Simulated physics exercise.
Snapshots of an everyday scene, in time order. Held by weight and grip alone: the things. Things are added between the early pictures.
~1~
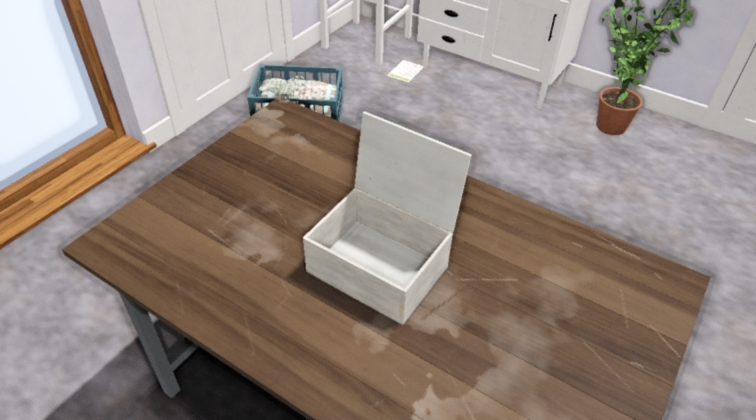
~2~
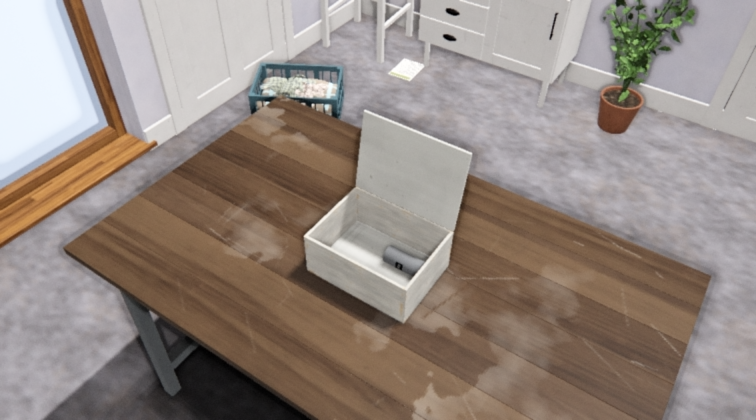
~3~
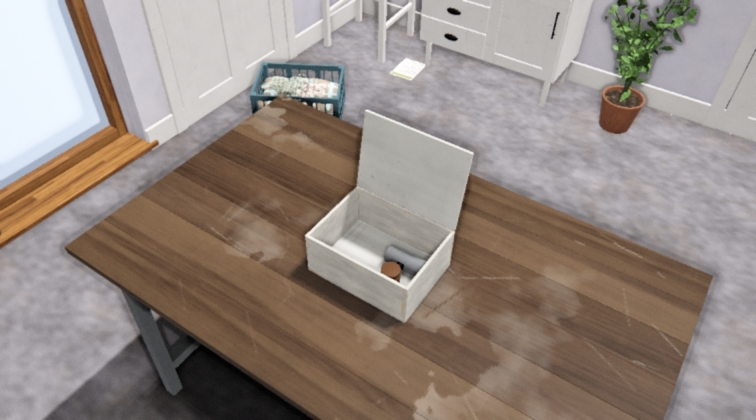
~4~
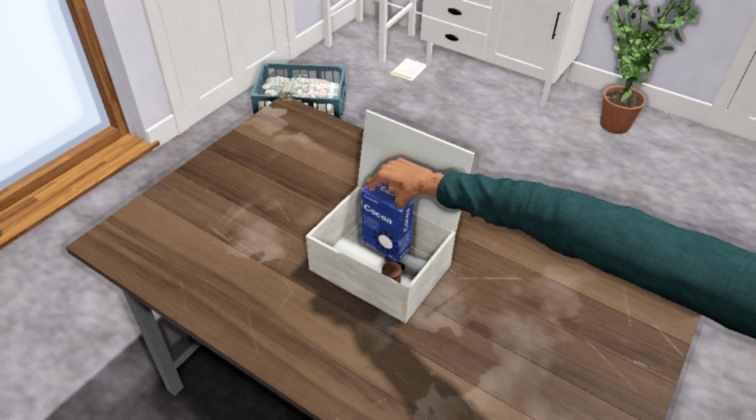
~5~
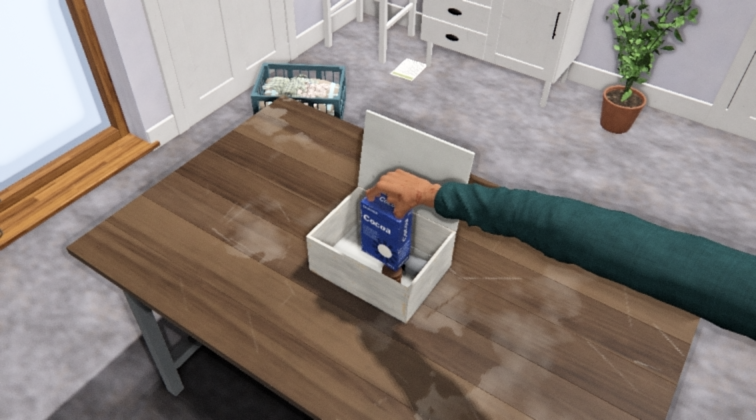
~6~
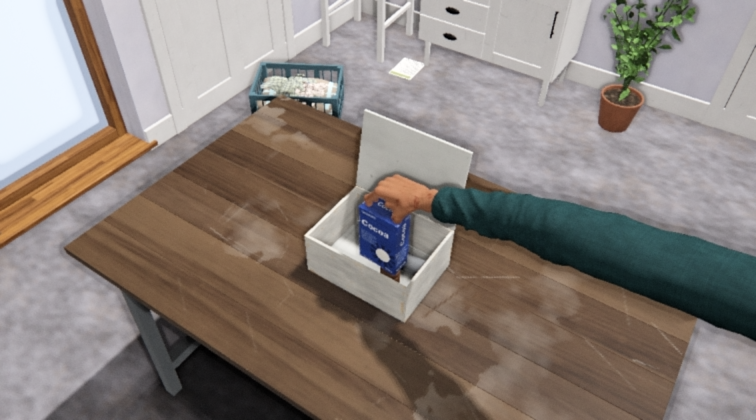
The footage shows an open white box on a wooden table, where a grey shaker and then a small brown item appear inside, before a hand in a green sleeve lowers a blue cocoa packet slightly into the box.
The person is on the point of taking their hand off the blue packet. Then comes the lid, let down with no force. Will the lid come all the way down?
I expect the lid to settle fully.
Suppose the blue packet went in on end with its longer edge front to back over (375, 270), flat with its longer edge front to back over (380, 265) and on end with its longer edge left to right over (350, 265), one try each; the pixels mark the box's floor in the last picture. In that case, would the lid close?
Well, first time it won't go down, second time it goes down fine, and third time it won't go down.
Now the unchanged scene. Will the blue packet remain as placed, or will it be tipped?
Well, the blue packet ends up skewed.
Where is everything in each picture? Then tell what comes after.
In the first picture, the last thing is not in view yet.
In the second picture, the last thing is not in view yet; grey shaker (407, 263).
In the third picture, the last thing is not in view yet; grey shaker (409, 263).
The fourth picture shows coming down; blue packet (387, 222).
The fifth picture shows coming down; blue packet (386, 231).
The sixth picture shows in place under the hand; blue packet (384, 235).
Then, 0.50 s past the last view, blue packet on its side near (363, 245).
Then, 1.50 s past the last view, lid 66° above the rim; blue packet on its side near (360, 245).
Then, 2.10 s past the last view, lid 19° above the rim; blue packet on its side near (360, 245).
Finally, lid shut; down or leaning hard in the box, blue packet; the other 2 still in place. Final places as the last picture's camera would see them, blue packet near (360, 245).
